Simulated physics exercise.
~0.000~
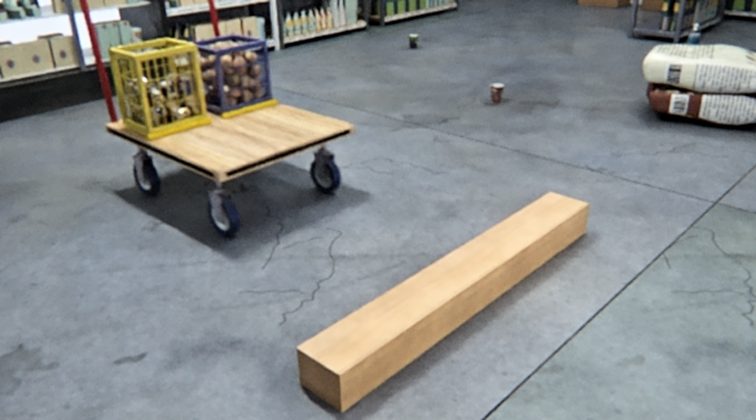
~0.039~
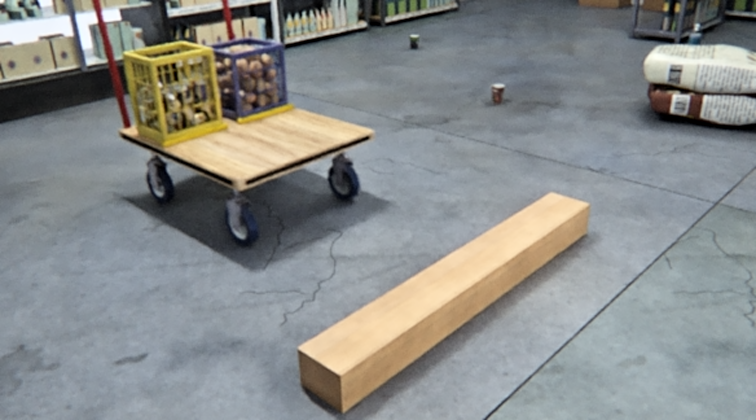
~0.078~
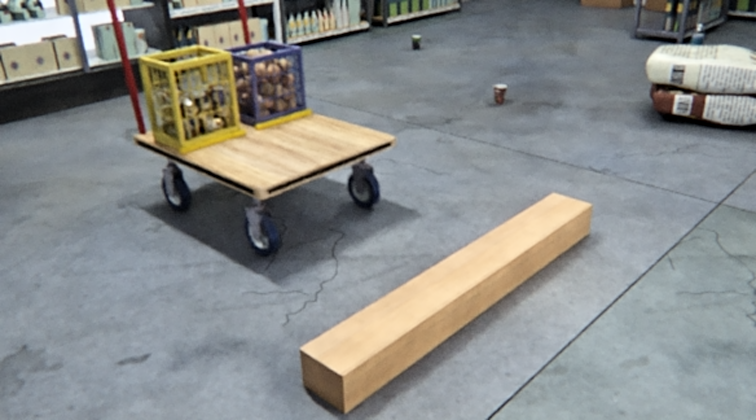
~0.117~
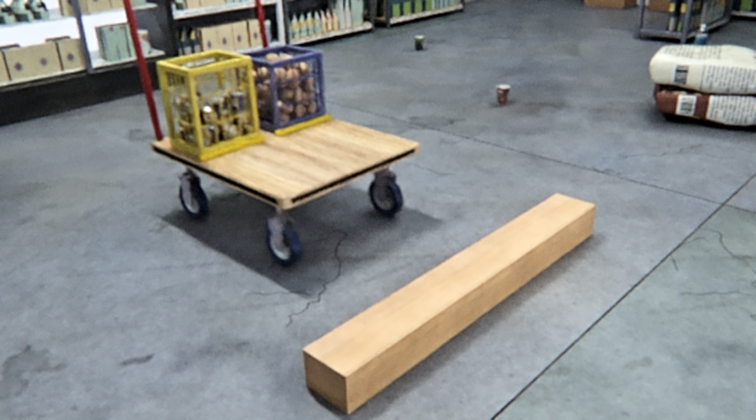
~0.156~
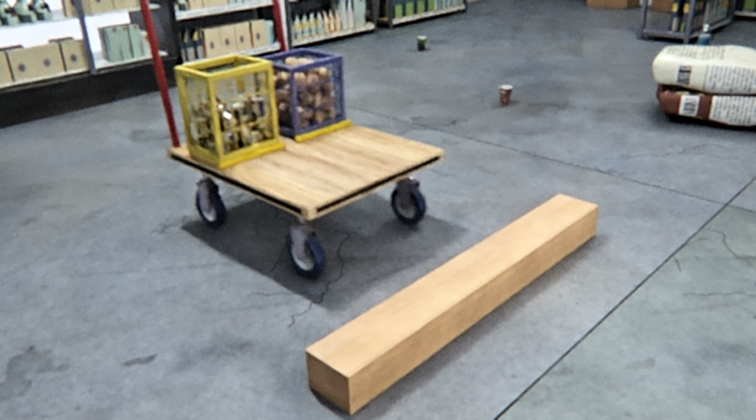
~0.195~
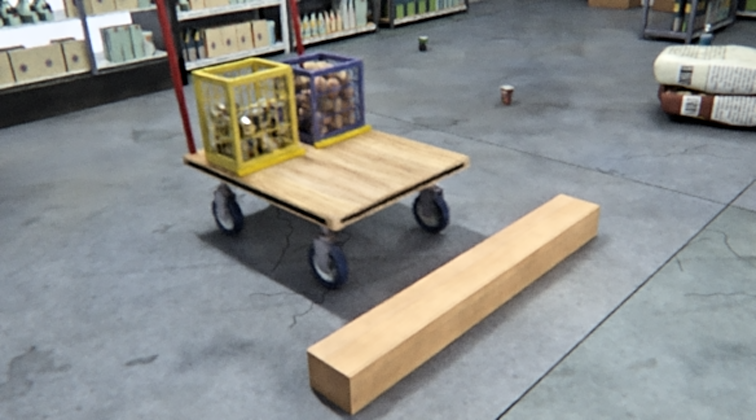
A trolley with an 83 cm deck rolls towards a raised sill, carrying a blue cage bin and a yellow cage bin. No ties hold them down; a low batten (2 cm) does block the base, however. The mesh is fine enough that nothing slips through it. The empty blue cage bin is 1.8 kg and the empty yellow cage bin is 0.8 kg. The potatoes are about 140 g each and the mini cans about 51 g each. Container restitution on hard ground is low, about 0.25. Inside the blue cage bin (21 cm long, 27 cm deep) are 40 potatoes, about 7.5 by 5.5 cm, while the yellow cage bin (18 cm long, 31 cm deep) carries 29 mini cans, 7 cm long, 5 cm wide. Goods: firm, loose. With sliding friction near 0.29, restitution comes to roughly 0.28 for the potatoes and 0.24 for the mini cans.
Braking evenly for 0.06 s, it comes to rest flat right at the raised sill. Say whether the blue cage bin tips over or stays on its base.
The blue cage bin tips over.
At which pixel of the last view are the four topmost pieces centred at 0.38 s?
Roughly (382, 77).
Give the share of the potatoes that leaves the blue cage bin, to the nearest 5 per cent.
Somewhere close to 60 per cent, I reckon.
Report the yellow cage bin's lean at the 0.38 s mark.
Tilt: Around 40 degrees.
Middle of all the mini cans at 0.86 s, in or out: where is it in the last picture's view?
Close to (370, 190).
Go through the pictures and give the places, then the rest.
In the first picture (we follow the rim corner now nearest the camera; the camera pans a little), blue cage bin at (215, 50); yellow cage bin at (135, 55); 78 cm still to roll; nothing out yet.
The second picture shows blue cage bin at (232, 54); yellow cage bin at (151, 60); 67 cm still to roll.
The third picture shows blue cage bin at (250, 58); yellow cage bin at (168, 65); 57 cm still to roll.
The fourth picture shows blue cage bin at (270, 62); yellow cage bin at (188, 70); 46 cm still to roll.
The fifth picture shows blue cage bin at (290, 67); yellow cage bin at (208, 75); 36 cm still to roll.
The sixth picture shows blue cage bin at (310, 71); yellow cage bin at (227, 80); 25 cm still to roll; nothing out yet.
After 0.26 s, the stop begins.
After 0.38 s, the blue cage bin leans 37° with 0 of 40 out and the yellow cage bin leans 40° with 0 of 29 out.
After 0.56 s, the blue cage bin is down with 6 of 40 out and the yellow cage bin is down with 1 of 29 out.
After 0.86 s, the blue cage bin is down with 22 of 40 out and the yellow cage bin is down with 11 of 29 out.
Final count (at 1.75 s), the blue cage bin is down with 25 of 40 out and the yellow cage bin is down with 13 of 29 out. Greatest lean of the blue cage bin, 96°.
